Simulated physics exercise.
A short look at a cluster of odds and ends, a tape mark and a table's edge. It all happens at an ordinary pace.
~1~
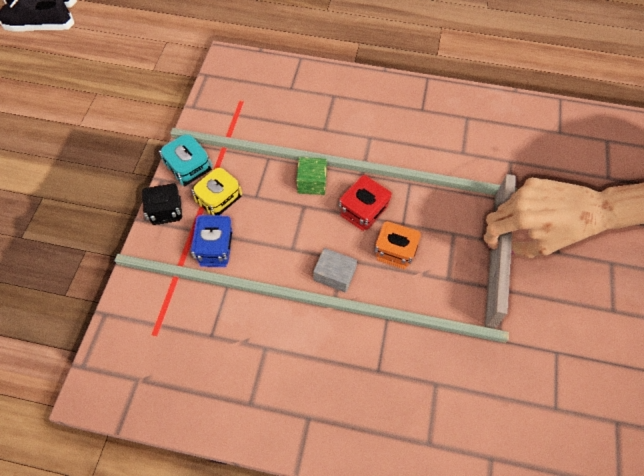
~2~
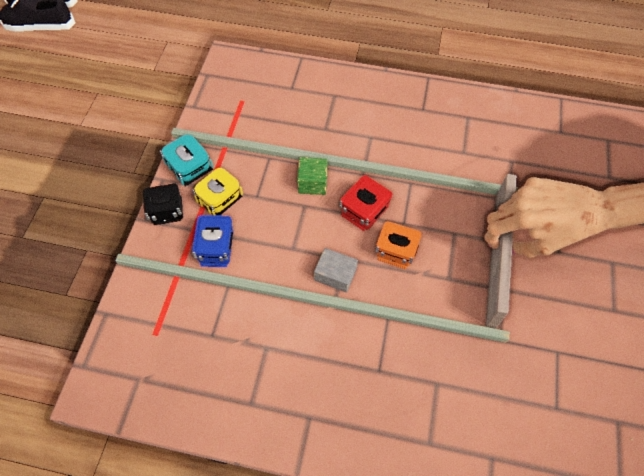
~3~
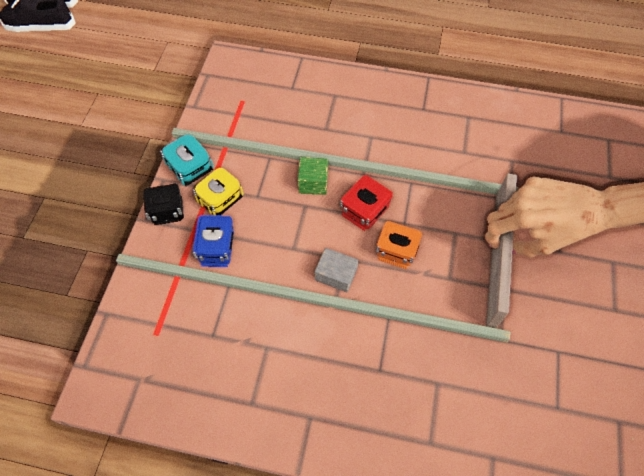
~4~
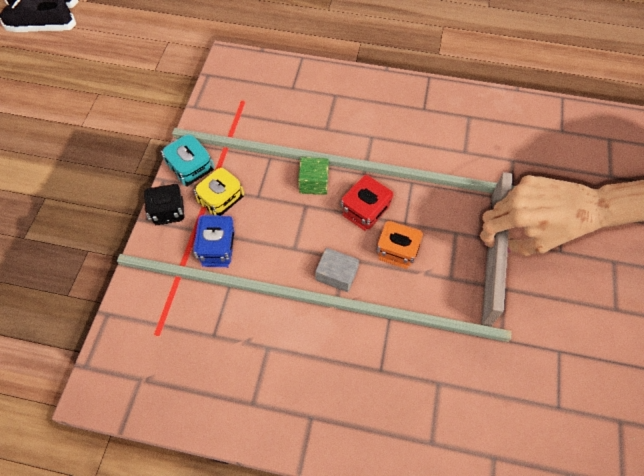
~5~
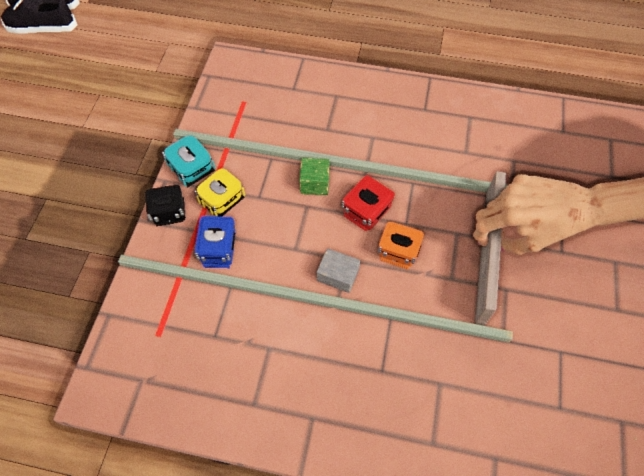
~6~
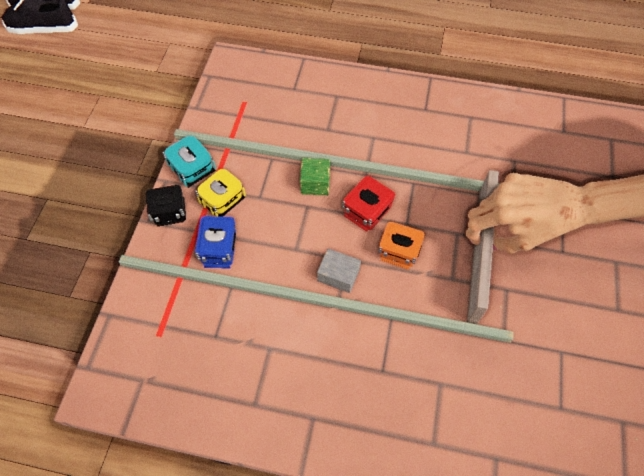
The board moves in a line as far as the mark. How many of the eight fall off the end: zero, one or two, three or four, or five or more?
Here the number that fall off is one or two.
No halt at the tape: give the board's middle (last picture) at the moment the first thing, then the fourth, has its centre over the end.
At (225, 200) for the first, at (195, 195) for the fourth.
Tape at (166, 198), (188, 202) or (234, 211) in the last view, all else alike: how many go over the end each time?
Down on the floor: 4, 4 and 0.
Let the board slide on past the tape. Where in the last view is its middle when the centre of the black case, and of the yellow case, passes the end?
About (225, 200), and (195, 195) for the other.
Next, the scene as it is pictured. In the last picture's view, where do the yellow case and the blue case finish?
The yellow case at (159, 187), the blue case at (139, 230).
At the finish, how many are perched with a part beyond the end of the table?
It comes to 3.
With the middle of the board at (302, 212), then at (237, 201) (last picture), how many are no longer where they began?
At the one place 4, at the other 8.
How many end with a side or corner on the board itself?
4 of them.
Soon after, none off yet; black case at rest near (167, 206); turquoise case at rest near (190, 161); yellow case at rest near (221, 194).
After that, none off yet; black case moving near (158, 205); turquoise case moving near (186, 158); yellow case displaced about its own width near (196, 192).
In the end, the number that fall off is one or two; gone, black case.
